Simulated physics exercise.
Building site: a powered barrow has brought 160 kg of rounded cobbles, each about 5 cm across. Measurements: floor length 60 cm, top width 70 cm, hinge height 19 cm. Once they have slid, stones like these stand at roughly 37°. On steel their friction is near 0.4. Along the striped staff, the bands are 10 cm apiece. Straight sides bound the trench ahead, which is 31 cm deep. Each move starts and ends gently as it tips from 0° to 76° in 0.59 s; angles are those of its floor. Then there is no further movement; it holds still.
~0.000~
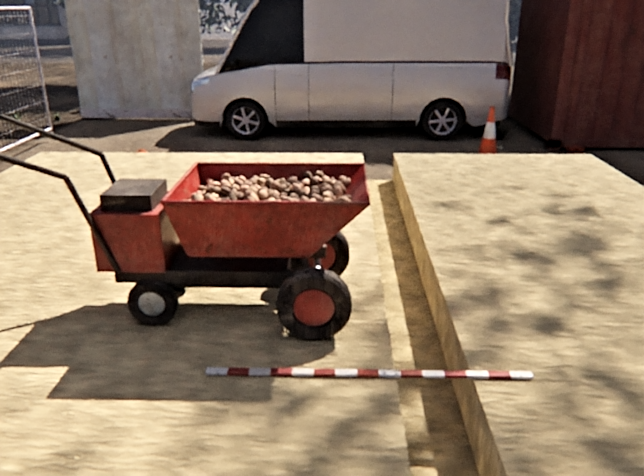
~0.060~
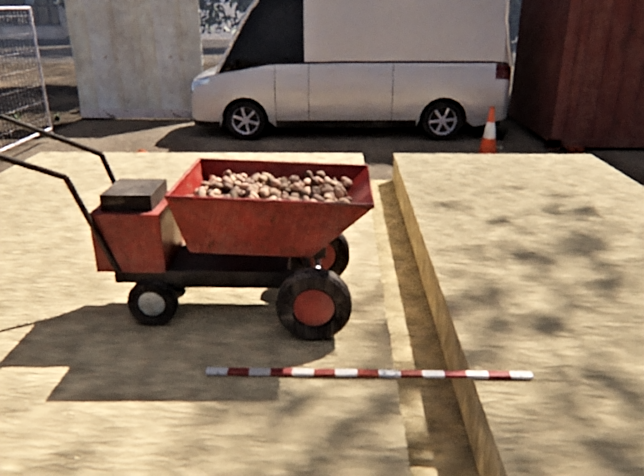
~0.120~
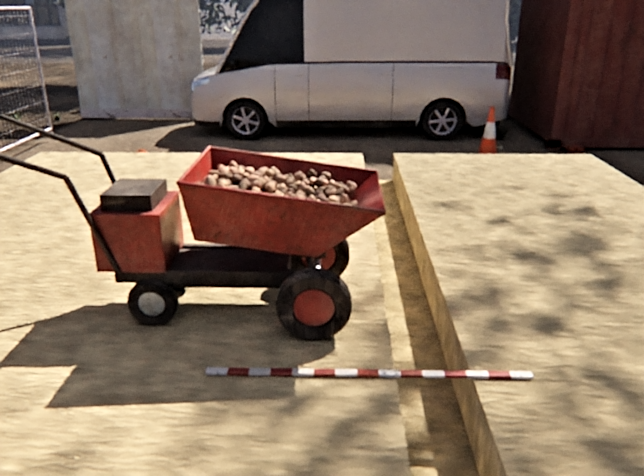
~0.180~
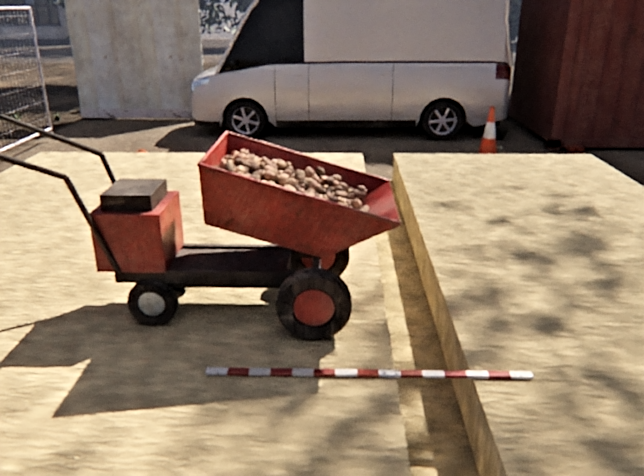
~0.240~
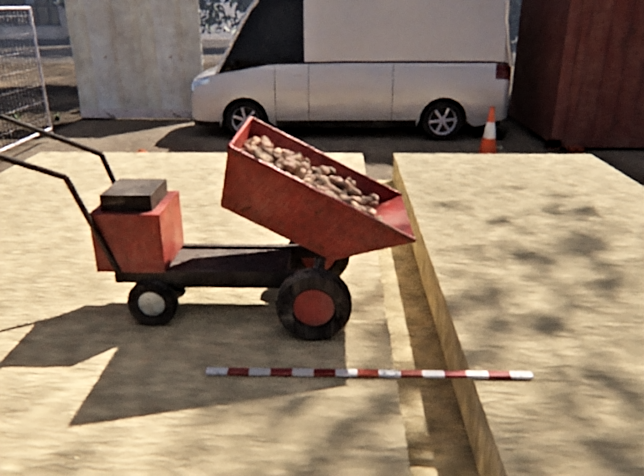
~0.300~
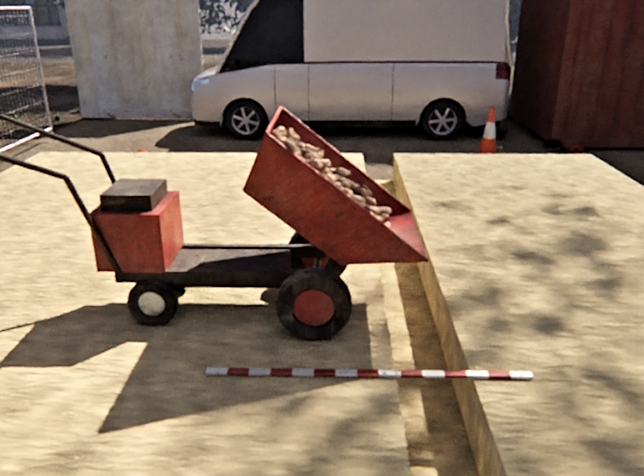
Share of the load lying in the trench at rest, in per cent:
35 per cent.
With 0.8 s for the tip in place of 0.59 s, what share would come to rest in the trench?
Trench share: Approx. 40%.
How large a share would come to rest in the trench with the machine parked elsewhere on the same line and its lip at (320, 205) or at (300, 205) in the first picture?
Roughly 85 per cent, then 80 per cent.
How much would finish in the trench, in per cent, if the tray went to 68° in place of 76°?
Trench share: Approx. 30%.
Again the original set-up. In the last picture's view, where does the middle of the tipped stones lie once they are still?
At about pixel (488, 305) in the last view.
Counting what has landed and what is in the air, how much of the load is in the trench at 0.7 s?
Close to 15 per cent at that time.
After 0.4 s the floor is at 64°; 100 % in the tray; the foremost stones are at (420, 274).
After 0.7 s the floor is at 76°; 61 % in the tray, 13 % in the trench, 26 % past the trench; the foremost stones are at (504, 309).
After 1.0 s the floor is at 76°; 6 % in the tray, 28 % in the trench, 65 % past the trench; the foremost stones are past the picture's edge.
After 3.0 s the floor is at 76°; 0 % in the tray, 35 % in the trench, 65 % past the trench; the foremost stones are past the picture's edge.
